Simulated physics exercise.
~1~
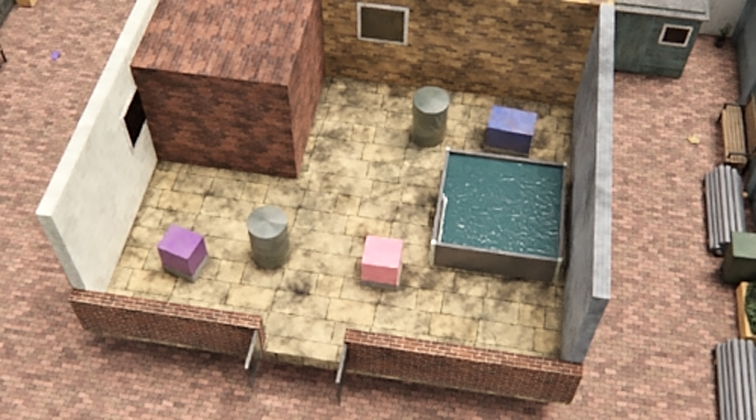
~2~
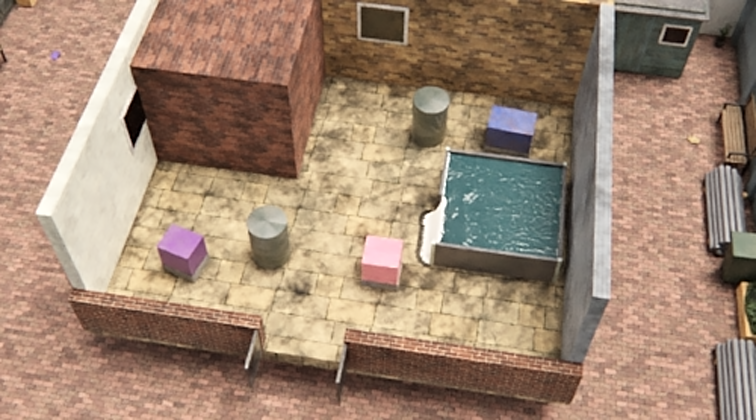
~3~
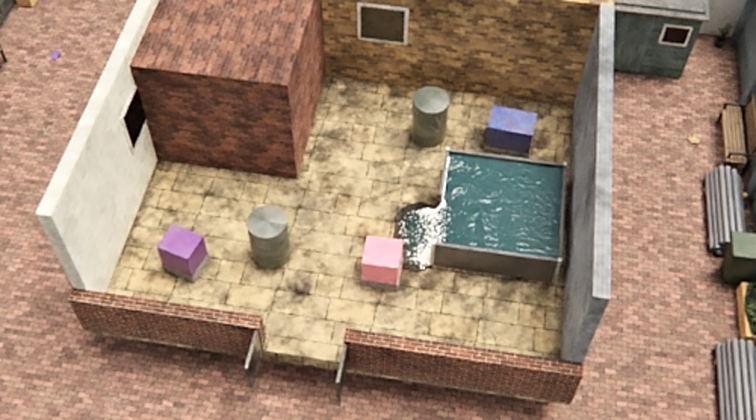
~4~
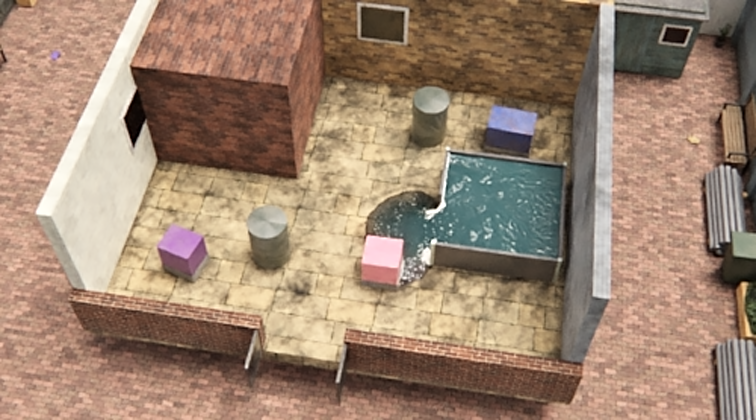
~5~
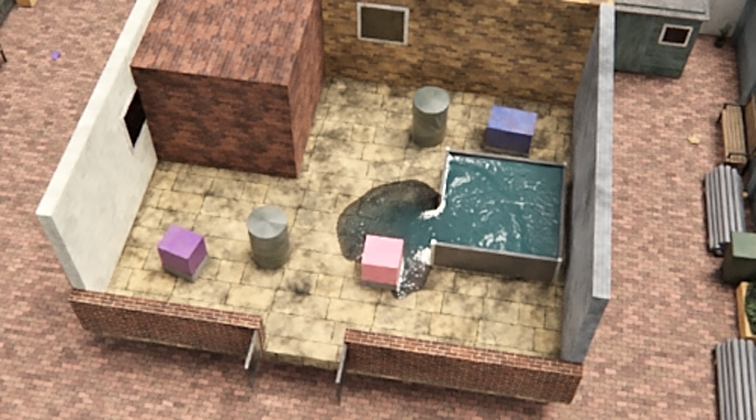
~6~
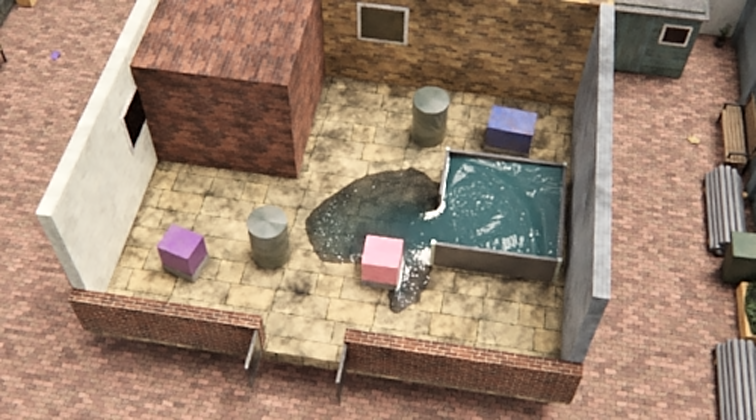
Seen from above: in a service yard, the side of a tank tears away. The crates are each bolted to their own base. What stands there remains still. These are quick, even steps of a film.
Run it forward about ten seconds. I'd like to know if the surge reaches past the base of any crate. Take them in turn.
Here is how it goes: The blue crate is not reached; the pink crate is reached; the purple crate is not reached.
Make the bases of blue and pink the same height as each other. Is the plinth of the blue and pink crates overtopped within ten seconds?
I'd say the blue crate is unharmed and the pink crate gets swamped.
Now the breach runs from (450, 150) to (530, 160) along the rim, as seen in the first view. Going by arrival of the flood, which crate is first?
That would be the one in blue.
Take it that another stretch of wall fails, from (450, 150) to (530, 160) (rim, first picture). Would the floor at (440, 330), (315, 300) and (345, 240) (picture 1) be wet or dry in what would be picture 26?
Read off point by point, the answer is not soaked, not soaked, soaking.
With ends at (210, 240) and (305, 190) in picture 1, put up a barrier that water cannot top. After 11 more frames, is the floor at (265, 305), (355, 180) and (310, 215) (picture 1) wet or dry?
As listed: Wet, awash, under water.
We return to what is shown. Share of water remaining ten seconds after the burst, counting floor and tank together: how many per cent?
Around 92 percent.
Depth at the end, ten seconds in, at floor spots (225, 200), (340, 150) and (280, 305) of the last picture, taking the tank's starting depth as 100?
Around 14, 6 and 12 percent, in that order.
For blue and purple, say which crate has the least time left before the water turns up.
I'd pick the crate marked purple.
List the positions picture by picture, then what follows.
The water tank at (501, 205) is whole and still, in the first picture.
The front is at (433, 213), out from the gap at (437, 233), in the second picture.
Water pours out at (437, 233) and has run to (403, 215), in the third picture.
Water pours out at (437, 234) and has run to (374, 216), in the fourth picture.
The front is at (344, 217), out from the gap at (437, 233), in the fifth picture.
Water pours out at (437, 233) and has run to (310, 223), in the sixth picture.
A moment on, water covers 25 % of the floor; the blue crate not reached, the pink crate water round its plinth, the purple crate not reached.
Next, water covers 40 % of the floor; the blue crate not reached, the pink crate water round its plinth, the purple crate water round its plinth.
Then, water covers 60 % of the floor; the blue crate not reached, the pink crate water round its plinth, the purple crate water round its plinth.
Later, water covers 75 % of the floor; the blue crate water round its plinth, the pink crate water round its plinth, the purple crate water round its plinth.
In the end, water covers 95 % of the floor; the blue crate stayed above the water, the pink crate was topped, the purple crate stayed above the water.
